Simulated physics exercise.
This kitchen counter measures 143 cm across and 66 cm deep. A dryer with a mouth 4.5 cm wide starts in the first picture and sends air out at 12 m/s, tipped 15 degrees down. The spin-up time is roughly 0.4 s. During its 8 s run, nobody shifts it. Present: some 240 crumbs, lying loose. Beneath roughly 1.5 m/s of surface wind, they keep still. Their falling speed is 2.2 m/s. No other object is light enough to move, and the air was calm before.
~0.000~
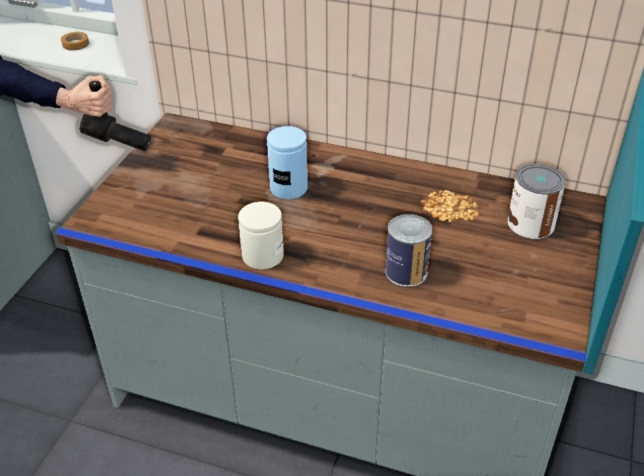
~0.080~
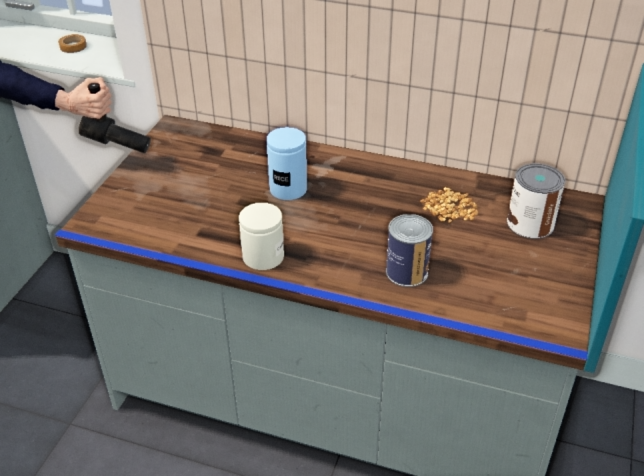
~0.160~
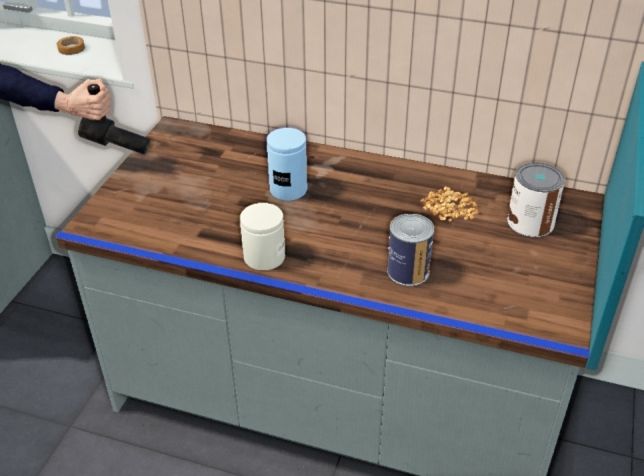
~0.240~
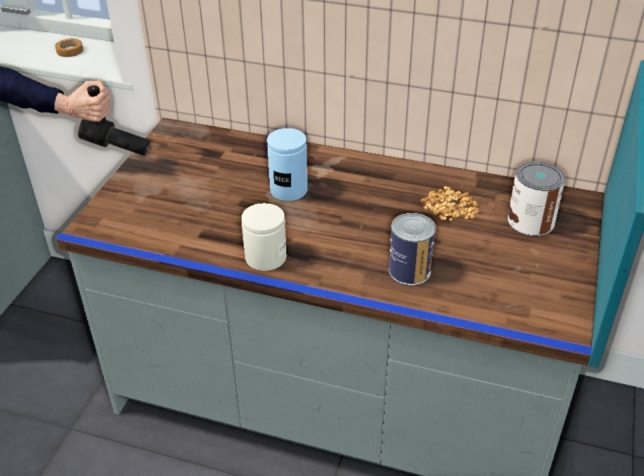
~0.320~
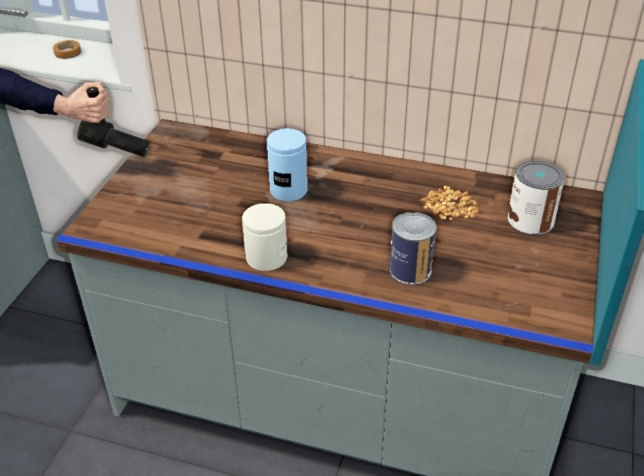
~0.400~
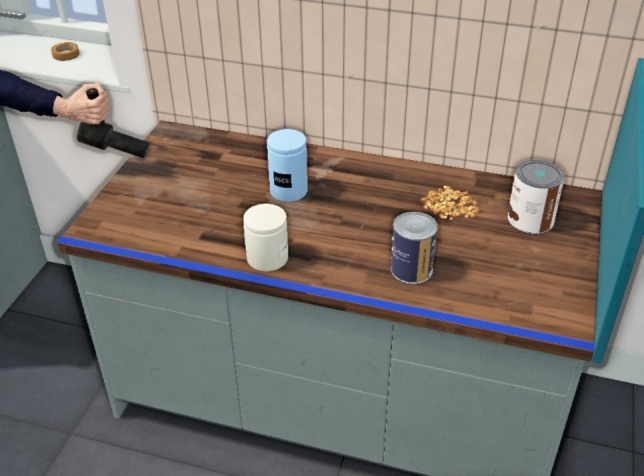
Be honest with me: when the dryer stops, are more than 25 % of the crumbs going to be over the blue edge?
No, they are not.
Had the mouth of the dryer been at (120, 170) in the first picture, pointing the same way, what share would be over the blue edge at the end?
Then the share would be close to 0 percent.
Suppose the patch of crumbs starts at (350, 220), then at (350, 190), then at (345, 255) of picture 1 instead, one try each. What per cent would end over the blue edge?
About 15, 0 and 70 in a hundred, in that order.
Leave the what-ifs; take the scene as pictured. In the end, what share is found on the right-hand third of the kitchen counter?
Near 90 %.
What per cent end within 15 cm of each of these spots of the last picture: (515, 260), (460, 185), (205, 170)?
I would say some 0 %, 80 % and 0 % respectively.
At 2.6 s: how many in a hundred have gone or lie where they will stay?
Roughly 60 % of them.
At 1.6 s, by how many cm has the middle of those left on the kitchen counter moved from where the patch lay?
Centre offset: Approx. 0 cm.
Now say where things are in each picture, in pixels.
In the first frame, the middle of the crumbs is near (447, 207), none has stirred yet and the mouth of the dryer is at (148, 144).
In the second frame, the middle of the crumbs is near (447, 205), none has stirred yet and the blue edge is centred on (298, 292).
In the third frame, the middle of the crumbs is near (447, 205), none has stirred yet, the top of a tin is at (540, 176) and the top of a tin is at (412, 228).
In the fourth frame, the middle of the crumbs is near (448, 204) and none has stirred yet.
In the fifth frame, the middle of the crumbs is near (447, 204) and none has stirred yet.
In the sixth frame, the middle of the crumbs is near (447, 203) and none has stirred yet.
After 1.6 s, 0 % are over the blue edge; the middle of those still in play is near (447, 203); 62 % have settled or left.
After 2.6 s, 0 % are over the blue edge; the middle of those still in play is near (447, 203); 62 % have settled or left.
After 4.4 s, 0 % are over the blue edge; the middle of those still in play is near (447, 203); 66 % have settled or left.
After 8.0 s, at the end, 0 % are over the blue edge; the middle of those still in play is near (447, 203).
